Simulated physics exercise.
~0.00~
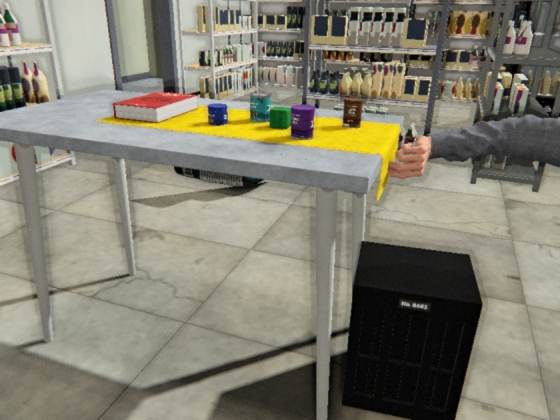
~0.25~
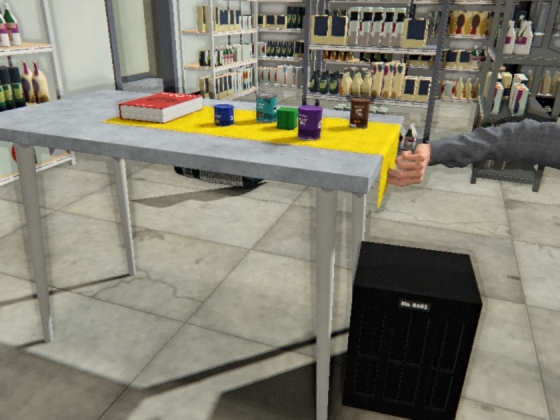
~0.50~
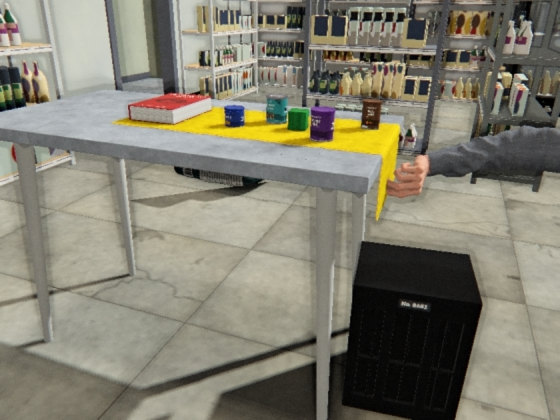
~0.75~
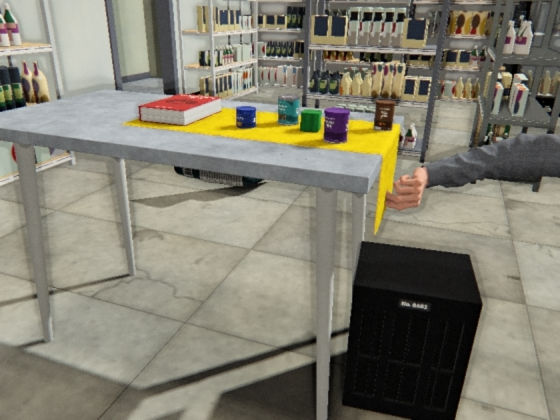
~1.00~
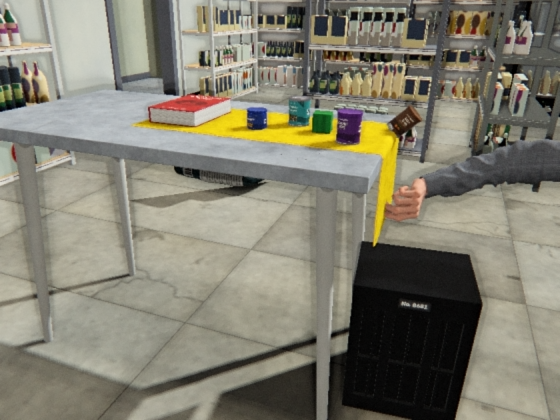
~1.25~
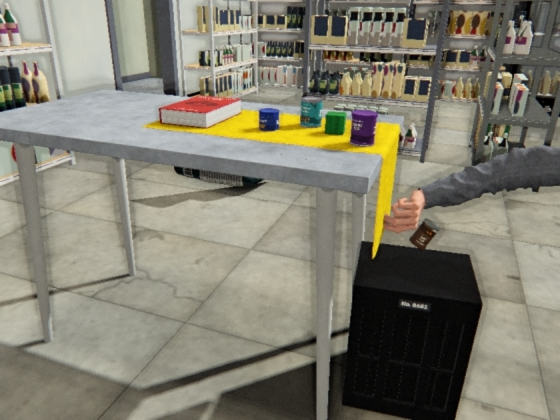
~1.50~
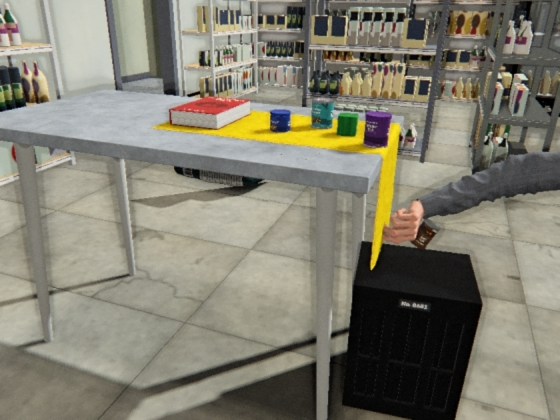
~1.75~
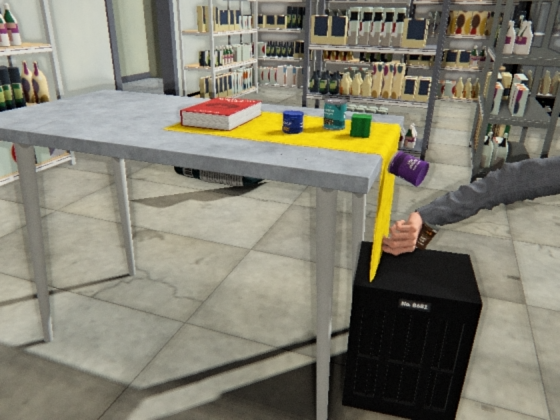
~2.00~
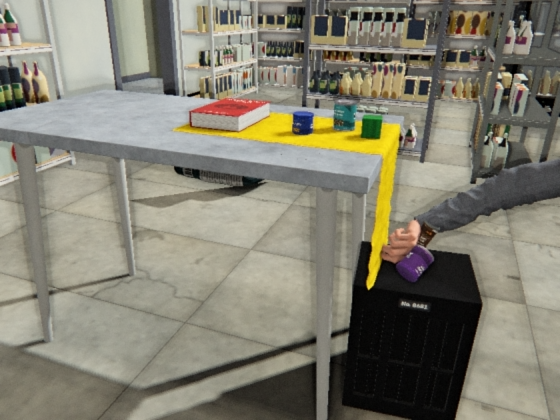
A hand pulls a yellow runner off a table, dropping brown and purple cans.
